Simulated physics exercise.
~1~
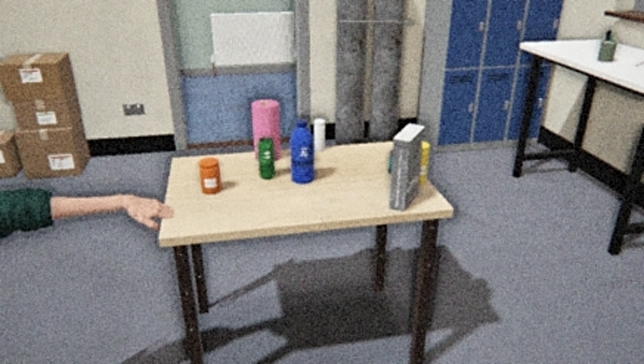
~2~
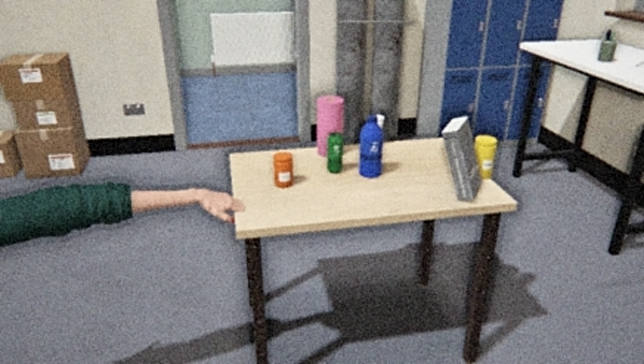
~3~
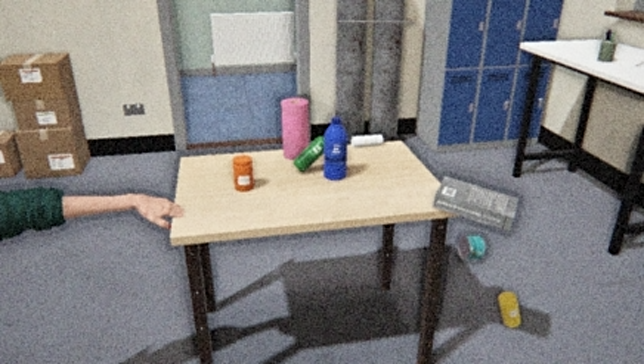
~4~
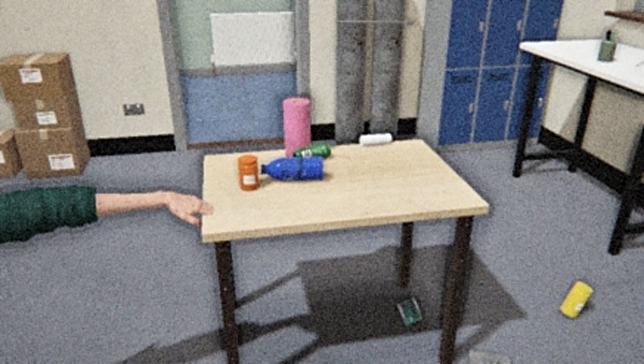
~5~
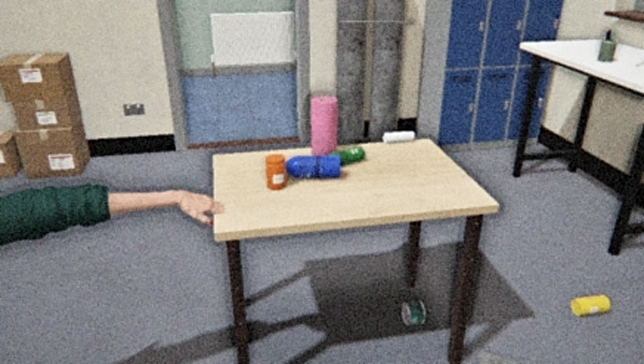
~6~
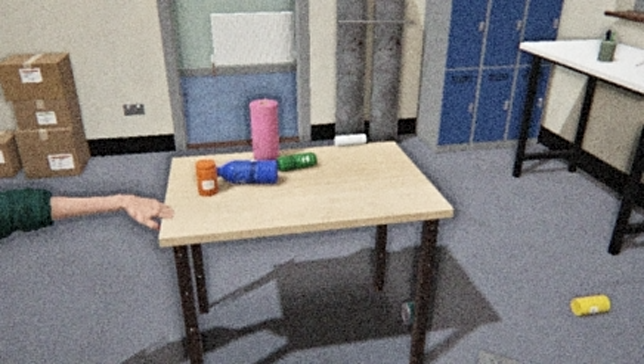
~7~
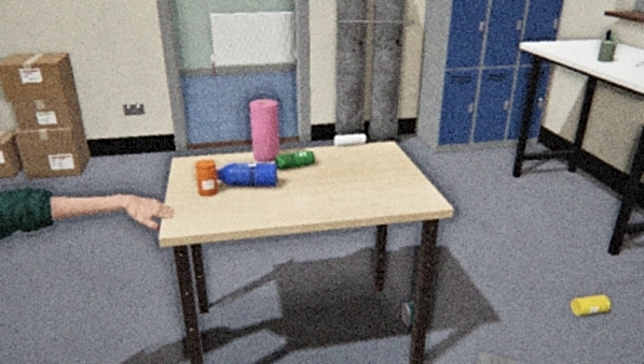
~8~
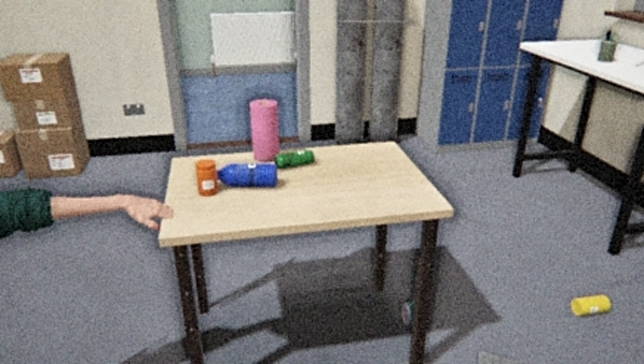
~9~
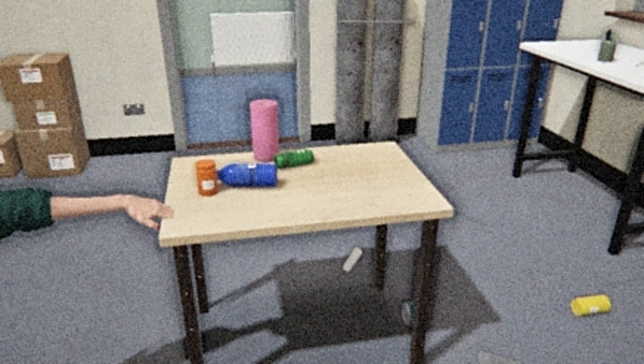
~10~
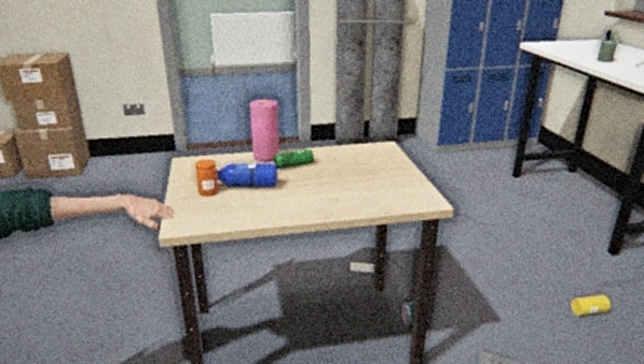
In the video, a hand jerks a small table right and left, sending the grey book, yellow jar and turquoise tub to the floor and toppling the blue bottle and green can; the white shaker later drops too, while the pink roll and orange jar stay upright.
